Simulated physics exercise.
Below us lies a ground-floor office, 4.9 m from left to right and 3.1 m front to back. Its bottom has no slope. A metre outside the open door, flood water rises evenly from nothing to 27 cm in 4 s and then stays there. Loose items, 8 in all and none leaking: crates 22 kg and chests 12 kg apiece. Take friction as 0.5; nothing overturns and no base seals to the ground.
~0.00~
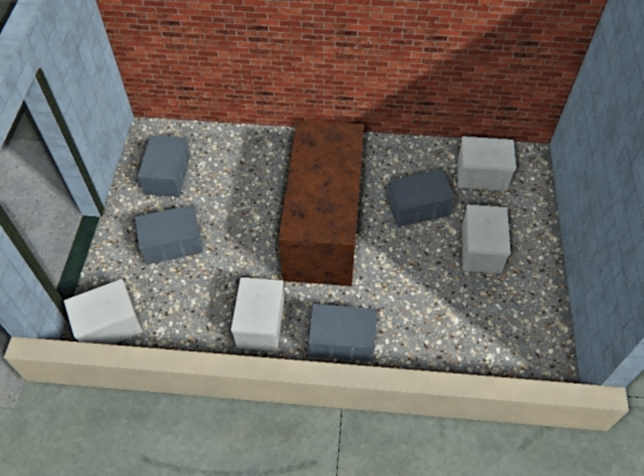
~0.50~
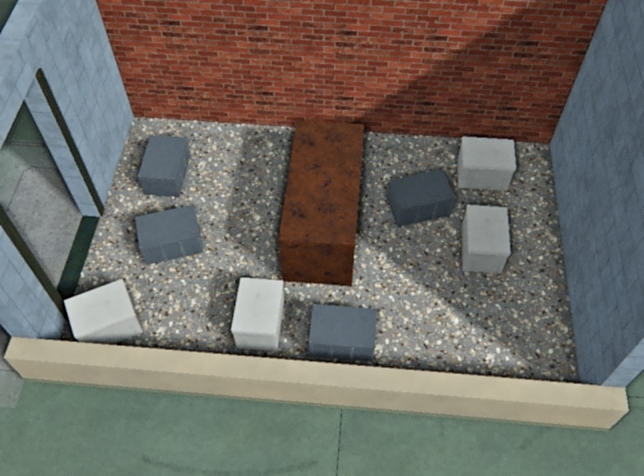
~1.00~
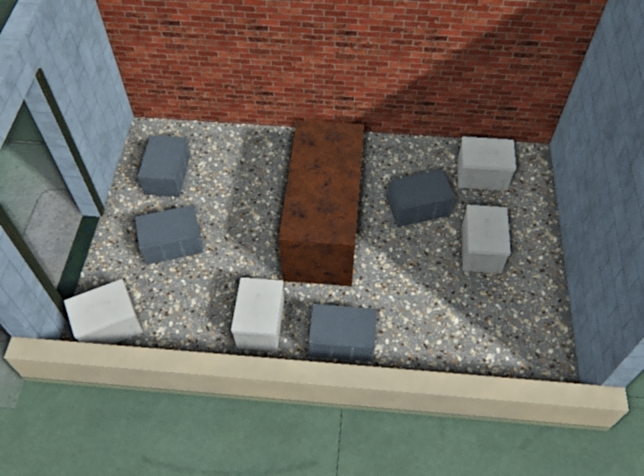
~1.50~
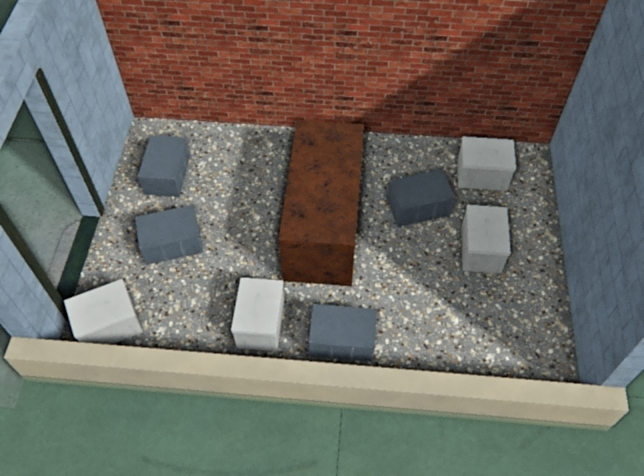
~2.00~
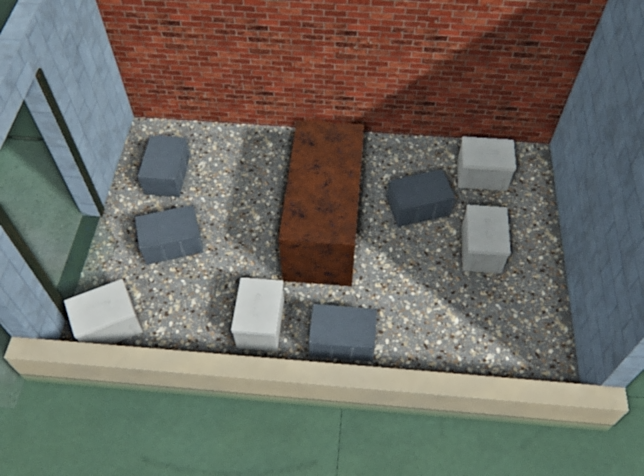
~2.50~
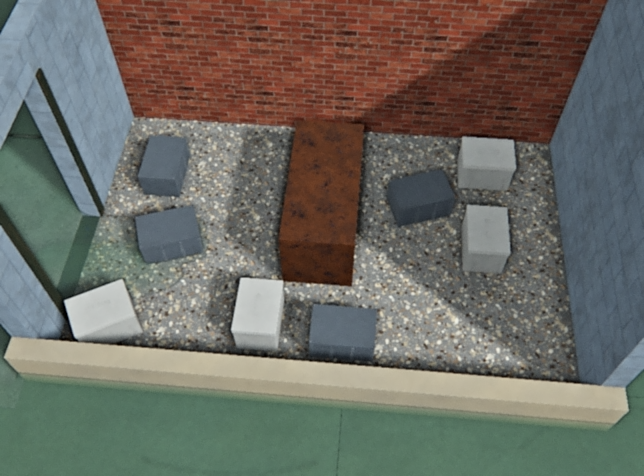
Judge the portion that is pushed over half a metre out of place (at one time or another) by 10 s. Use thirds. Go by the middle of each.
Share: From one to two thirds.
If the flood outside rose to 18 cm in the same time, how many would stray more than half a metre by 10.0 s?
Then 3.
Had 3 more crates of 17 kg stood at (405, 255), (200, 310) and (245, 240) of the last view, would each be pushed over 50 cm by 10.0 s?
In that order: Under, more, more.
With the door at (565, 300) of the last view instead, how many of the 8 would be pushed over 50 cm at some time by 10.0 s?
In that case 7 of them.
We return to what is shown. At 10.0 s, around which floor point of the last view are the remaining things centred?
Near (382, 226).
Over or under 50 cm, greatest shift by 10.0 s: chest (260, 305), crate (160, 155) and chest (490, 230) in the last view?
In that order: Past it, under, past it.
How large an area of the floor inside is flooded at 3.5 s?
Roughly 3.0 m2.
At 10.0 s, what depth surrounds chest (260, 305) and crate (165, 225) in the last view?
Roughly 7 and 14 cm.
After 3.5 s 0 of 8 are over 50 cm from their spots; 0 afloat.
After 4.5 s 1 of 8 are over 50 cm from their spots; 0 afloat.
After 7.0 s 3 of 8 are over 50 cm from their spots; 2 afloat.
After 10.0 s 4 of 8 are over 50 cm from their spots, and 4 have been at some point; 5 afloat.
